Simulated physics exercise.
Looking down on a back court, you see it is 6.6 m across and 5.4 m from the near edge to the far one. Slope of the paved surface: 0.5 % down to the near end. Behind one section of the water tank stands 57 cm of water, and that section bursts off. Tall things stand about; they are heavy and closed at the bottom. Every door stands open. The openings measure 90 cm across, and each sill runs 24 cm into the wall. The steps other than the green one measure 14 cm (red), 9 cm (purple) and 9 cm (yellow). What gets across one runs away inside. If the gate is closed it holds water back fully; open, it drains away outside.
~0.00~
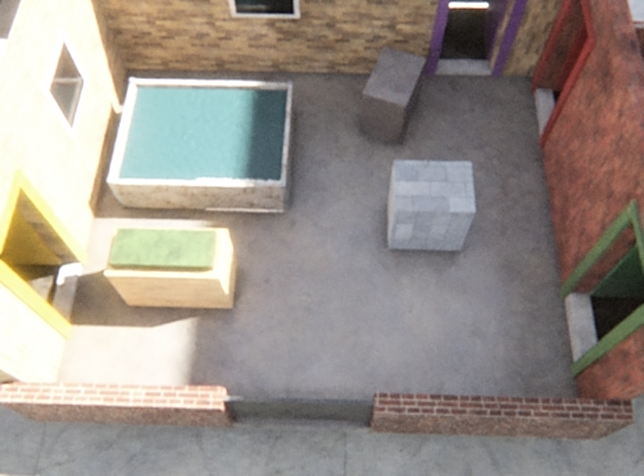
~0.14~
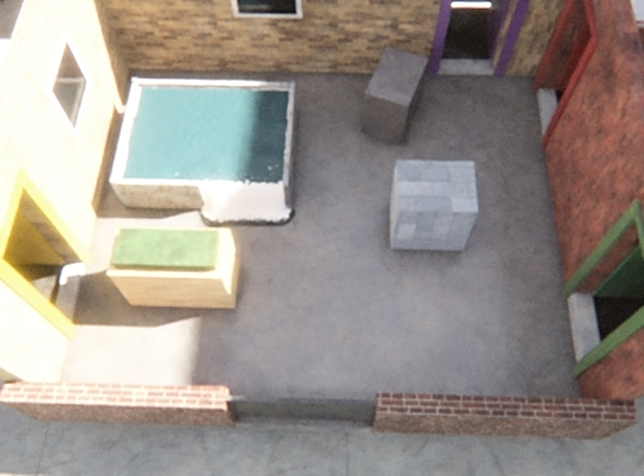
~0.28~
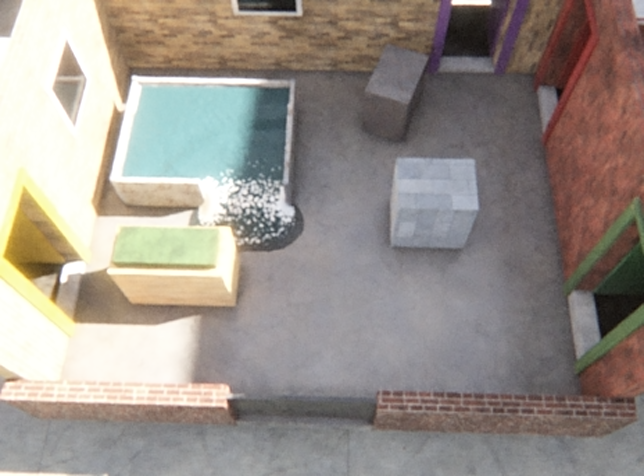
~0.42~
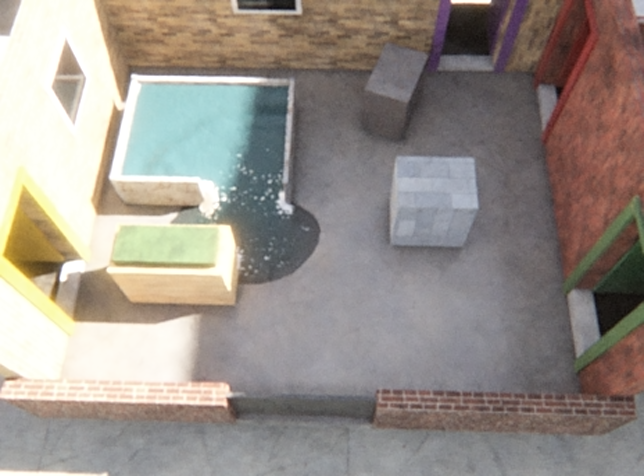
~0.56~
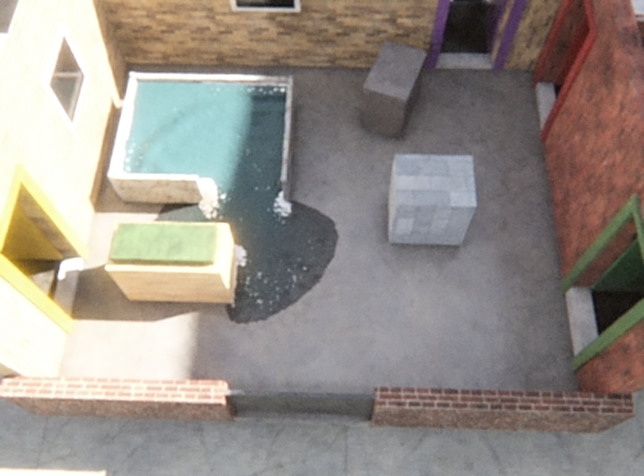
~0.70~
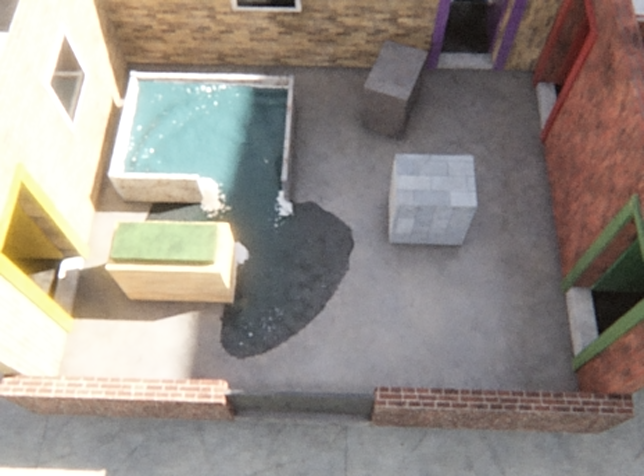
Walled back court with water bursting from the front of a tank and spreading past a green-topped block across grey paving.
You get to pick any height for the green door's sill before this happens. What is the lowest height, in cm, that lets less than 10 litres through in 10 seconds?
About 17 cm.
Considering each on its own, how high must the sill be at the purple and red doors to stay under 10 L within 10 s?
You'd want some 9.5 cm at purple and some 8.0 cm at red.
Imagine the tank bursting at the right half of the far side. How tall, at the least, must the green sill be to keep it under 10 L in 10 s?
A minimum of about 6.5 cm.
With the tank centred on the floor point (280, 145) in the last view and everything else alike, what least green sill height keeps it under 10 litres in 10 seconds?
A height near 16 cm.
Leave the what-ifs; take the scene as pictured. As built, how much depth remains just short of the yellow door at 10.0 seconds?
Some 6.5 cm.
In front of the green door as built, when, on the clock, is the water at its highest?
Near 3.6 s.
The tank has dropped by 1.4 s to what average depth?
It averages near 39 cm.
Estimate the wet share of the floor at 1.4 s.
Approximately 25 %.
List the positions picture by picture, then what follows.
In the first picture, the water tank at (205, 134) is whole and still, 57 cm deep; the green door at (598, 303) is dry.
In the second picture, water pours out at (245, 200) and has run 0.3 m, to a hidden place; about 5 cm deep outside, 57 cm at the back.
In the third picture, water pours out at (246, 198) and has run 0.7 m, to a hidden place; about 9 cm deep outside, 57 cm at the back.
In the fourth picture, the front is at (240, 276), 1.2 m from the gap at (246, 198); 1.6 m2 of floor is wet, 57 cm left at the back.
In the fifth picture, the gap is at (244, 195), the front 1.8 m out at (243, 316); the back of the water tank holds 53 cm.
In the sixth picture, the gap is at (244, 195), the front 2.2 m out at (240, 350); the back of the water tank holds 47 cm; the green door at (599, 297), 4.8 m from the gap, is still 3.2 m from the nearest water.
After 1.4 s water covers 25 % of the floor, deepest (40 cm) near (227, 253); it has not reached the green door.
After 3.0 s water covers 50 % of the floor, deepest (32 cm) near (574, 408); 13 cm at the green door, 0 litres in over its 25 cm sill.
After 10.0 s water covers 95 % of the floor, deepest (11 cm) near (489, 142); 9 cm at the green door, 0 litres in over its 25 cm sill.
At the green door as built, the water arrived by 2.8 s and peaked near 20 cm at 3.6 s.
With a sill of 13.5 cm, 33 litres would have come in within the 10 s; with 21.5 cm, 2 litres. So under 10 litres takes about 17 cm.
